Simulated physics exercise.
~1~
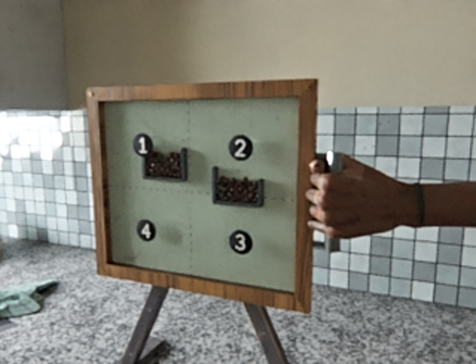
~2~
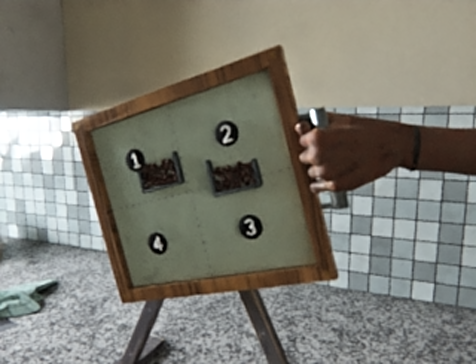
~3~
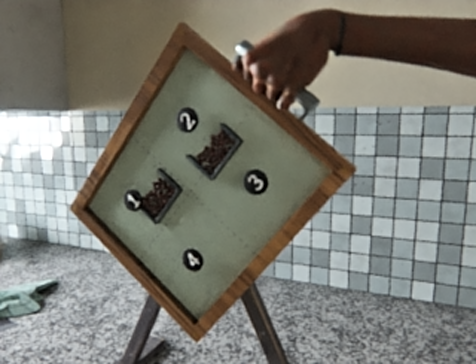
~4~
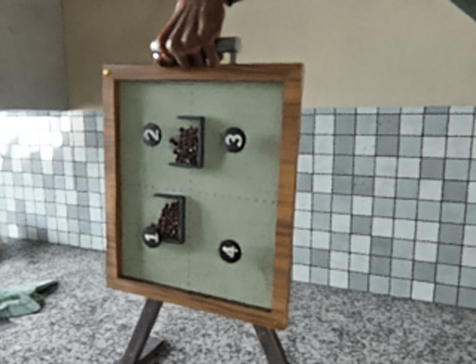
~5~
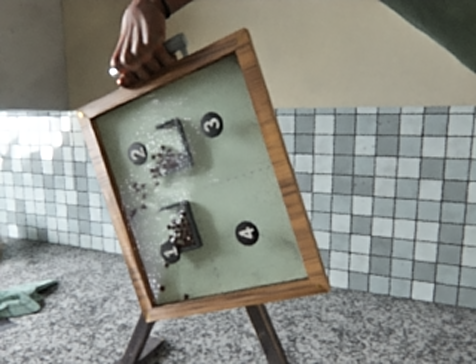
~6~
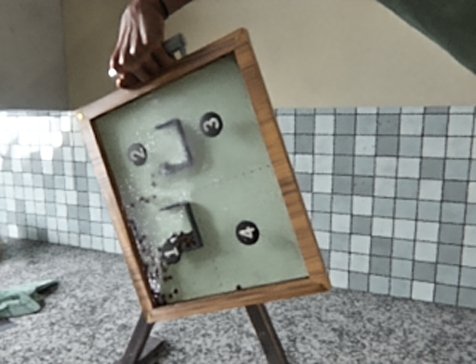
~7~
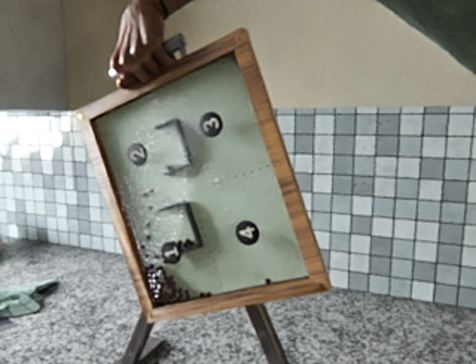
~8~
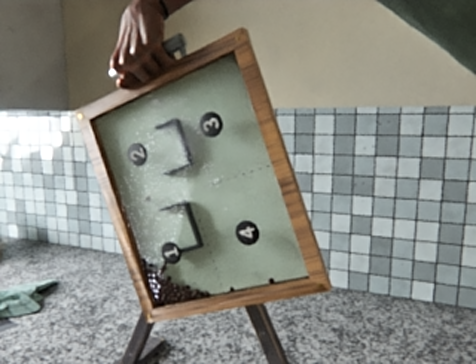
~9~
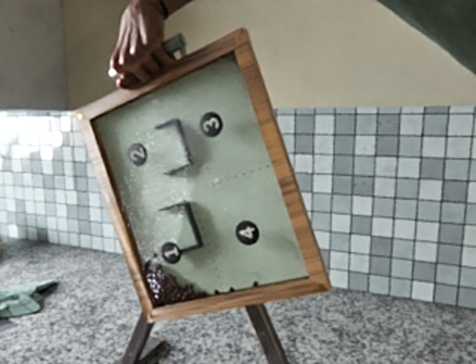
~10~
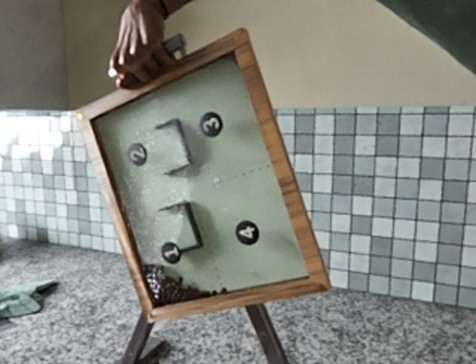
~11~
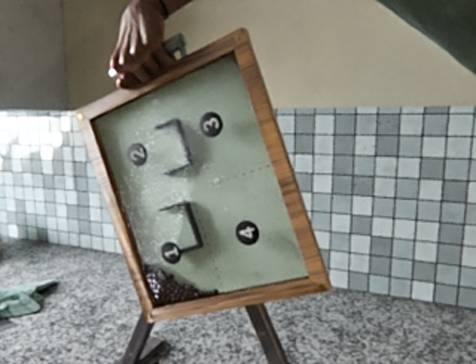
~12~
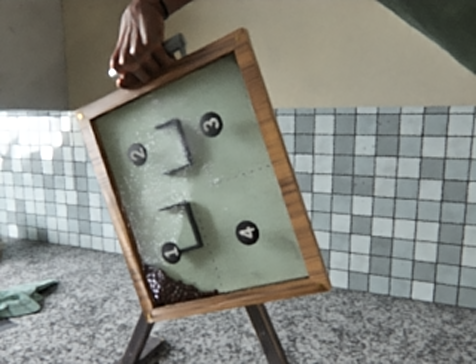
A square wooden-framed box was turned anticlockwise by a hand, well past a quarter turn, and the small dark beads spilled from its two little trays, tumbled down the left side and settled in a heap in the bottom left corner.
